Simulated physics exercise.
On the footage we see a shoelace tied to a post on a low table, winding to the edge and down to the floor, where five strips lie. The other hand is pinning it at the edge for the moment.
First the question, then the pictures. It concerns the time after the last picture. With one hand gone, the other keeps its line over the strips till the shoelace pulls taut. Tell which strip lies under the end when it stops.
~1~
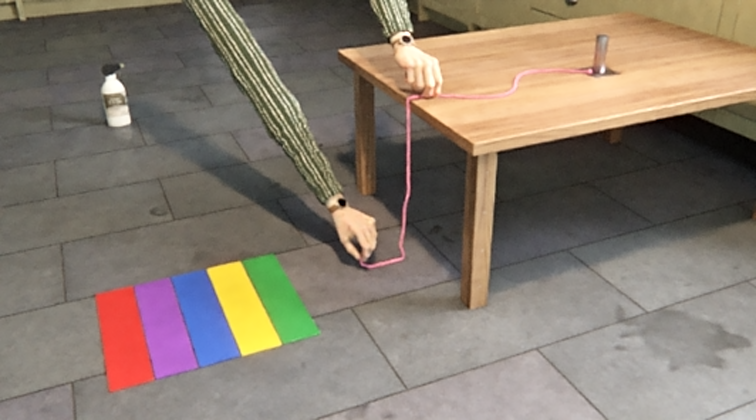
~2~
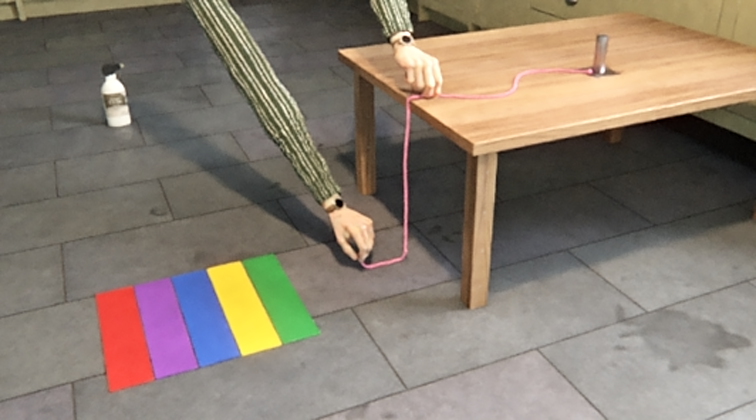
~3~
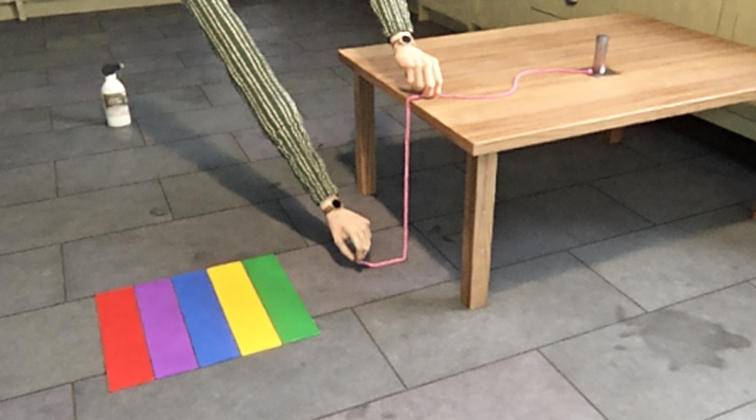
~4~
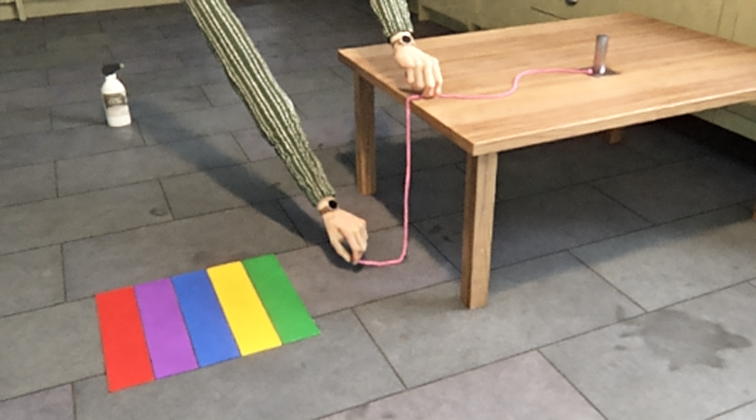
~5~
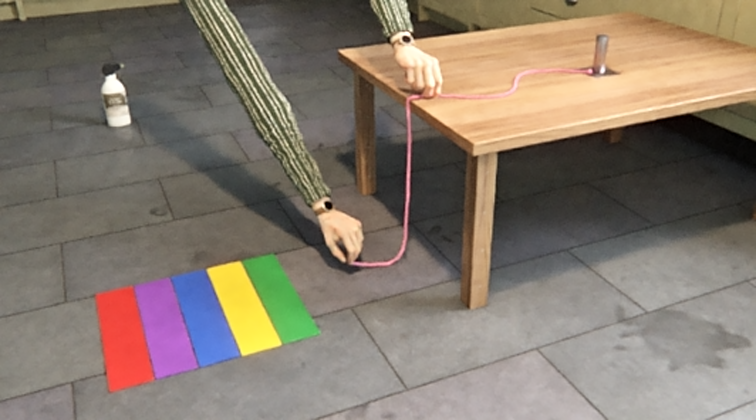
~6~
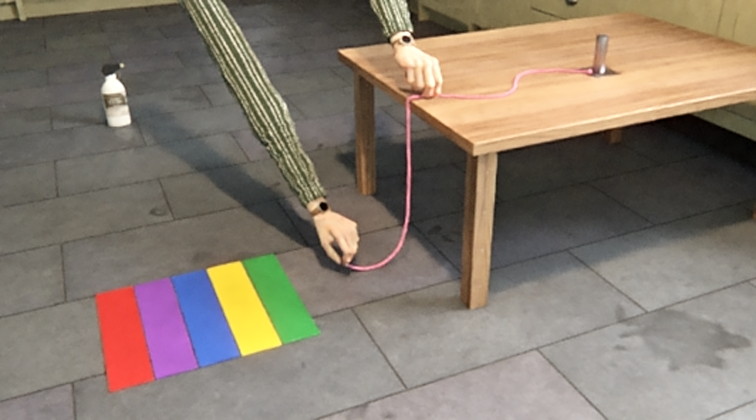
The blue strip.
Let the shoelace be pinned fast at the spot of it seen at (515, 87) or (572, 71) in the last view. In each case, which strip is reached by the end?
First try yellow, second try blue.
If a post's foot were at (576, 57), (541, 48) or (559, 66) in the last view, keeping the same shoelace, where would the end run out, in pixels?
First try about (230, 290), second about (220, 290), third about (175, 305).
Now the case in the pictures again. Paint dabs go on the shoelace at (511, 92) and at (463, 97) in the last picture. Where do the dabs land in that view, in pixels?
At (475, 91), then (426, 98).
A little later, end near (274, 279); over green.
Next, end near (228, 290); over yellow.
When it is tight, end near (200, 296); over blue. It gets as far as the blue strip.
